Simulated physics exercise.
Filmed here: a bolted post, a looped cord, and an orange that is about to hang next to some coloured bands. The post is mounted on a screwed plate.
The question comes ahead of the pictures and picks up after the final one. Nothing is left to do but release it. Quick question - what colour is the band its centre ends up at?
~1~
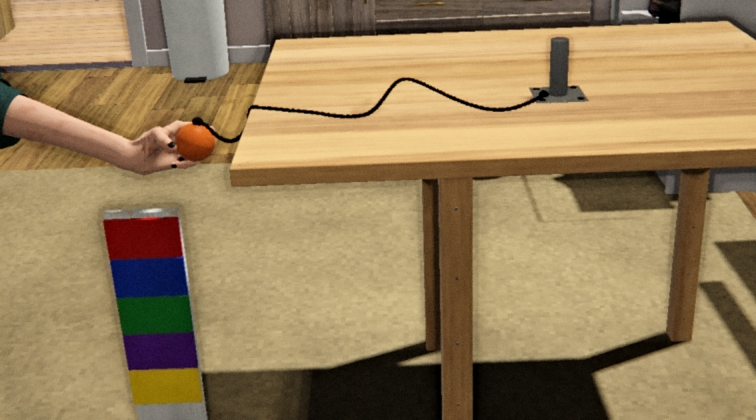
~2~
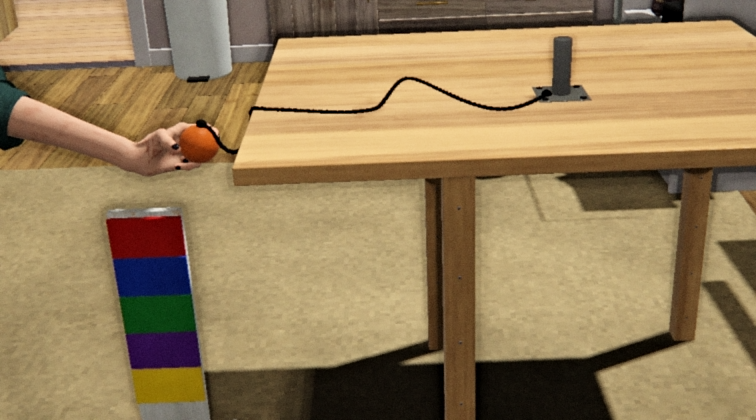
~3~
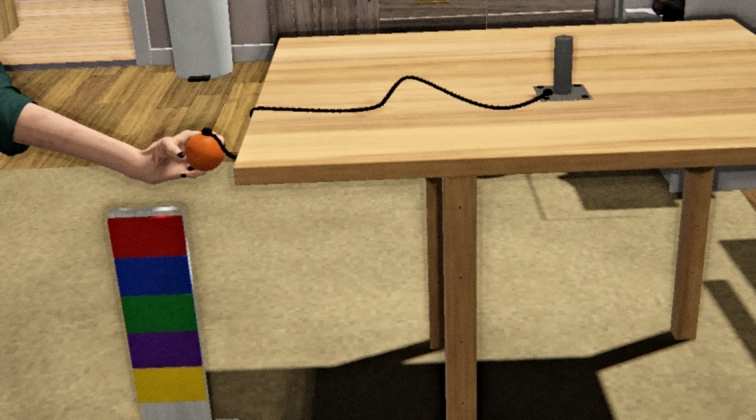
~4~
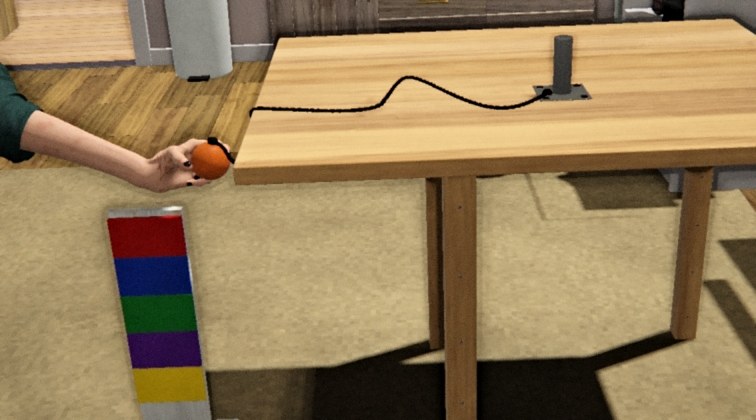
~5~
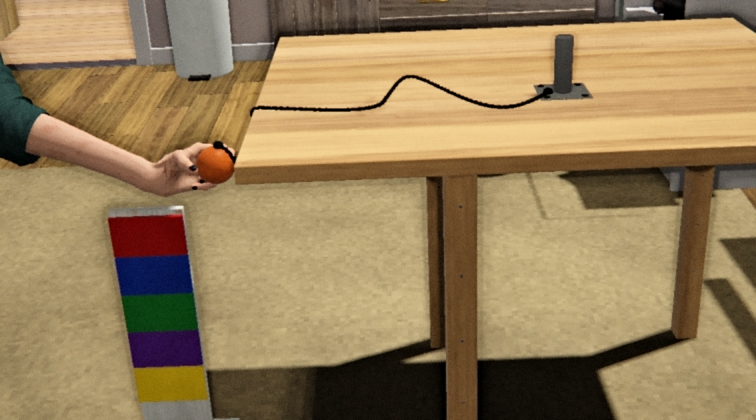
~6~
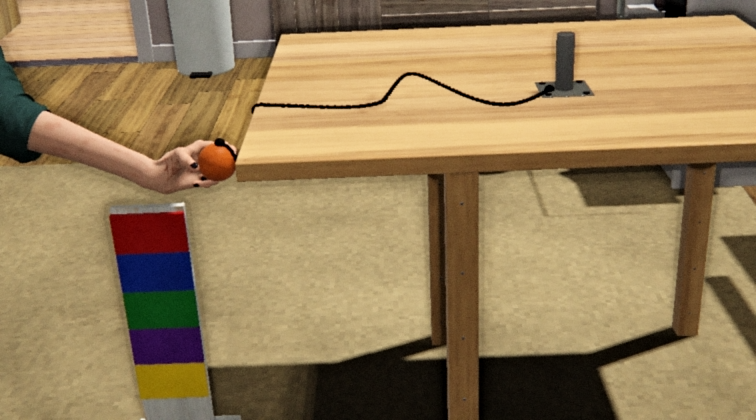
It's the purple band.
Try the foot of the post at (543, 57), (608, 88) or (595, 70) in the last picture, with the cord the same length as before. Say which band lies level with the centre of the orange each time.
In turn, purple, then green, then green.
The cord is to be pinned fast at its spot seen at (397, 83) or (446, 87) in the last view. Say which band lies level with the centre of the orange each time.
Note: Try 1 blue; try 2 green.
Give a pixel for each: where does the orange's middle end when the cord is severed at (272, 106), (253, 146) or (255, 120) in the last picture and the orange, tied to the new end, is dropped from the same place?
Close to (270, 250) first, close to (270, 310) next, and close to (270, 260) last.
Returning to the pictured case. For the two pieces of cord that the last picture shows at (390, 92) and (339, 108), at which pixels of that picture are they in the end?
End points: Roughly (266, 101); roughly (264, 170).
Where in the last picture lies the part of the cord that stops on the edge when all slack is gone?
It's the bit near (387, 96).
Soon after, orange near (308, 328); level with purple.
Then, orange near (265, 352); level with purple.
At rest, orange near (284, 348); level with purple. The purple one.
